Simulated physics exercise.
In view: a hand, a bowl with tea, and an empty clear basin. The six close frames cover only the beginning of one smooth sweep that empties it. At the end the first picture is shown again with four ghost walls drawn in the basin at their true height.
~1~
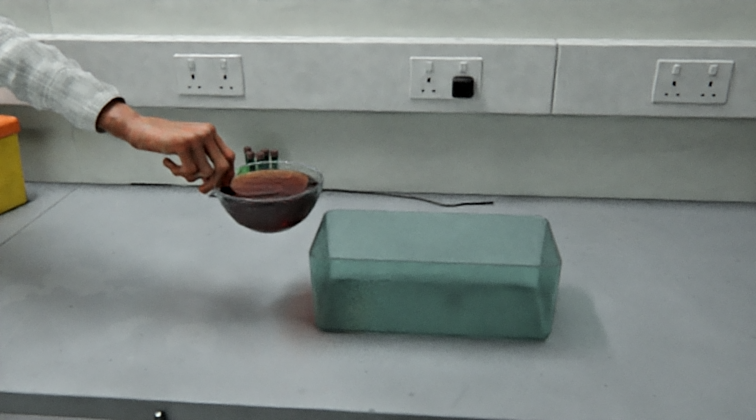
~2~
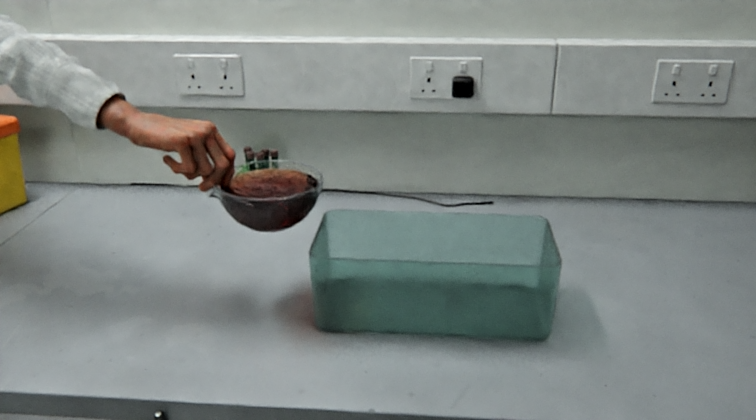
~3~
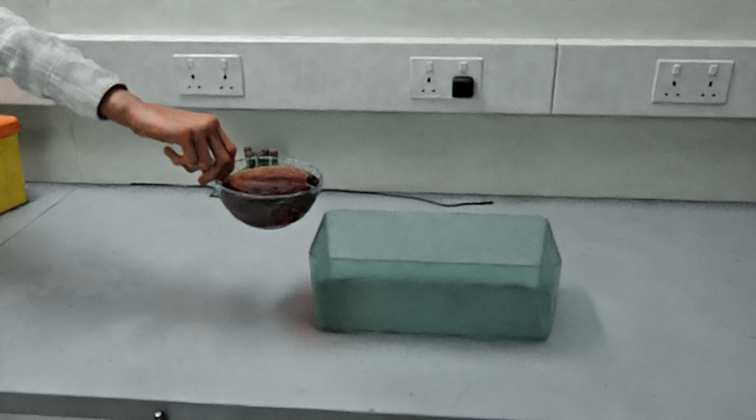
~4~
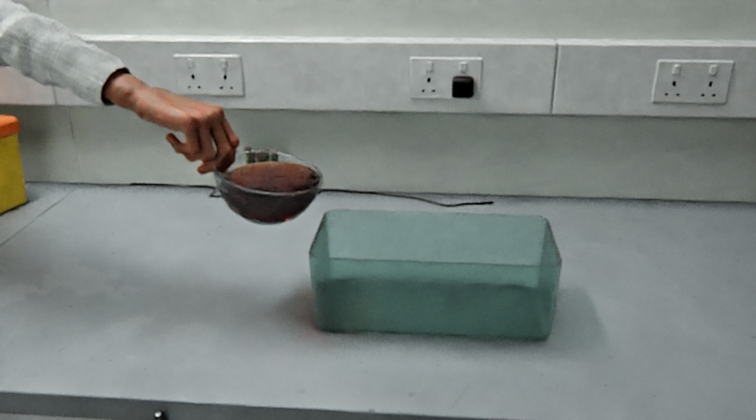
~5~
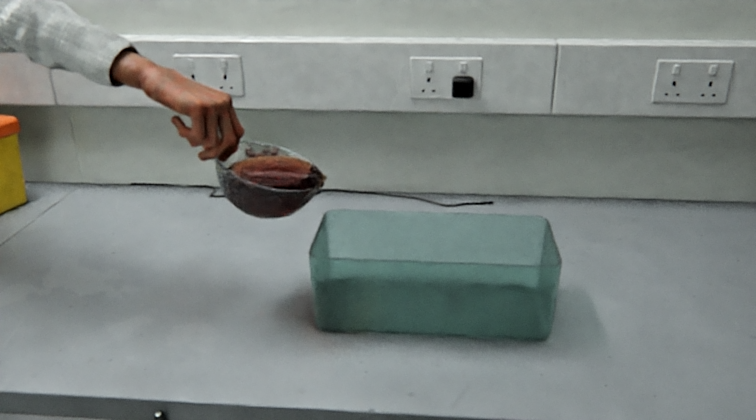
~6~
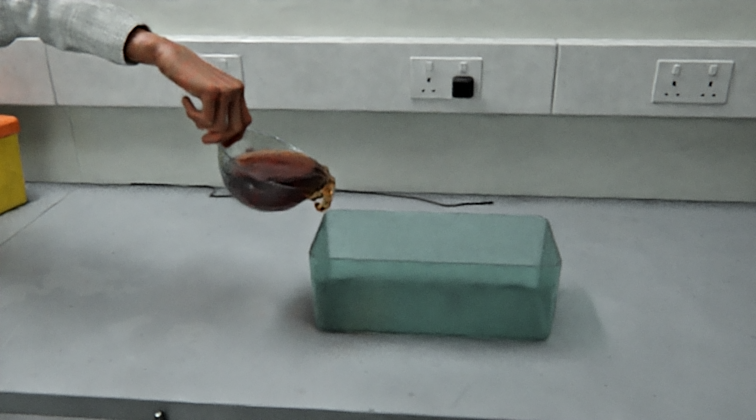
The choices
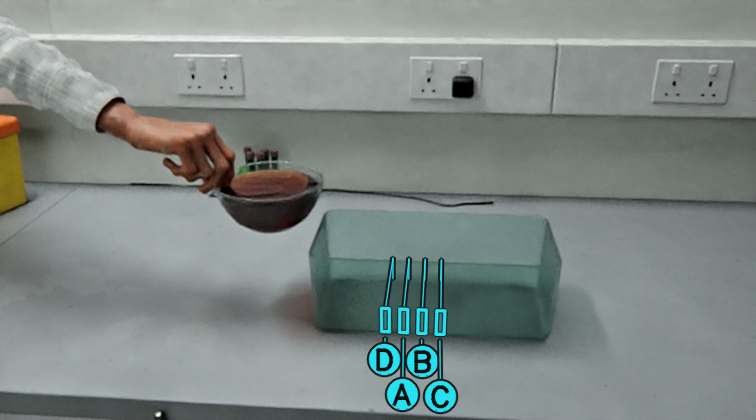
A grey worktop runs along a pale wall with white power sockets, seen from the front and slightly above by a still camera. A hand in a light knitted sleeve holds a clear bowl of reddish-brown tea at left of centre, beside an empty, clear greenish basin, with a yellow container at far left. The hand gradually tilts the bowl rightward, and tea begins running over its lip.
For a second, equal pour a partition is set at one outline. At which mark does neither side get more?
Use place D.
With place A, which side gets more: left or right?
The left side.
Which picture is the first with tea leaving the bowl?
In picture 5.
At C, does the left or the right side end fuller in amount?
The left side.
On the marked copy, A at (403, 338); B at (421, 339); C at (439, 340); D at (385, 337).
With A, about 87 % ends left of the wall and 12 % right of it.
With B, about 92 % ends left of the wall and 7 % right of it.
With C, about 92 % ends left of the wall and 8 % right of it.
With D, about 45 % ends left of the wall and 54 % right of it.
